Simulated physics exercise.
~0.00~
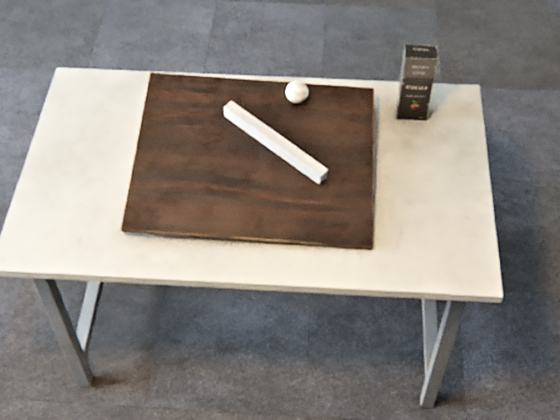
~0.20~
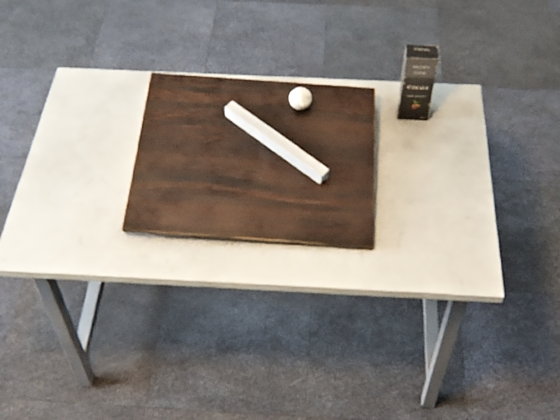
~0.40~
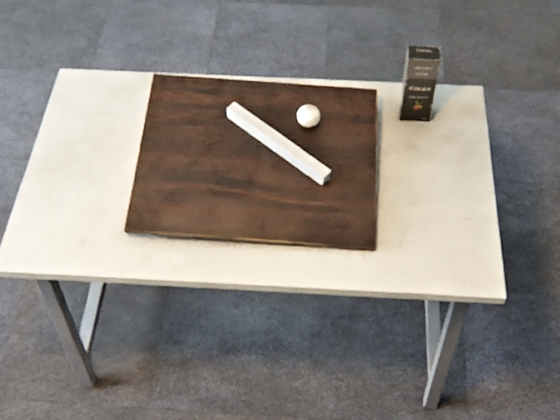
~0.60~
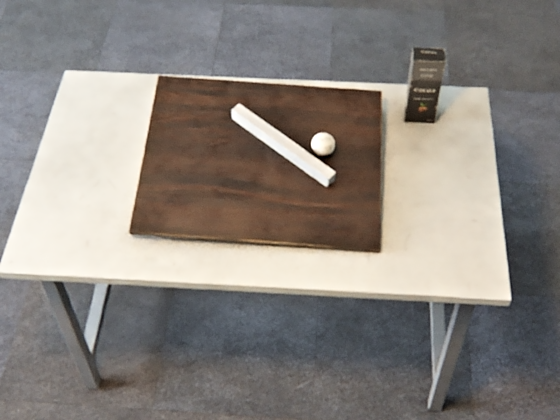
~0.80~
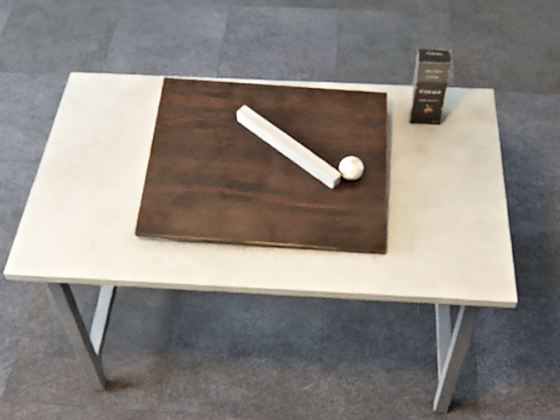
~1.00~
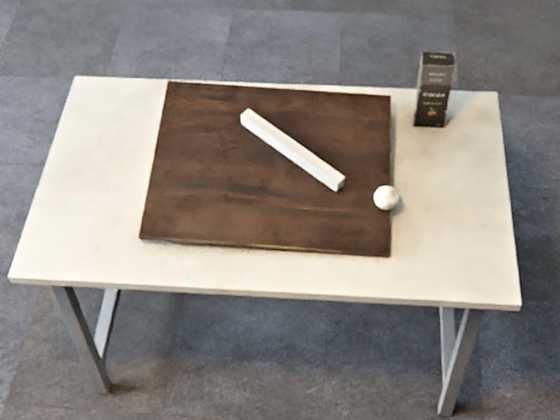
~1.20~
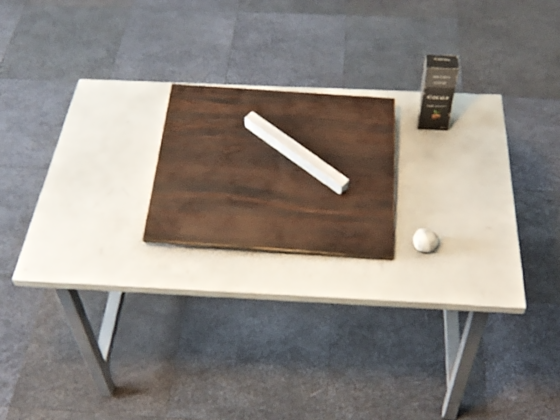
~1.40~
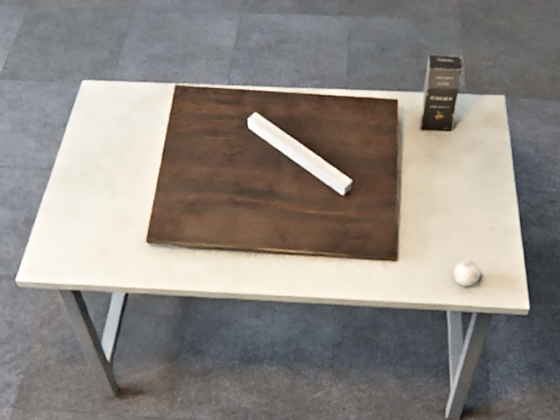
A white ball rolled down a tilted dark wooden board on a table, met the white bar lying across it and ran along it, then rolled off the board's right edge and ended up on the tabletop near the front right corner.
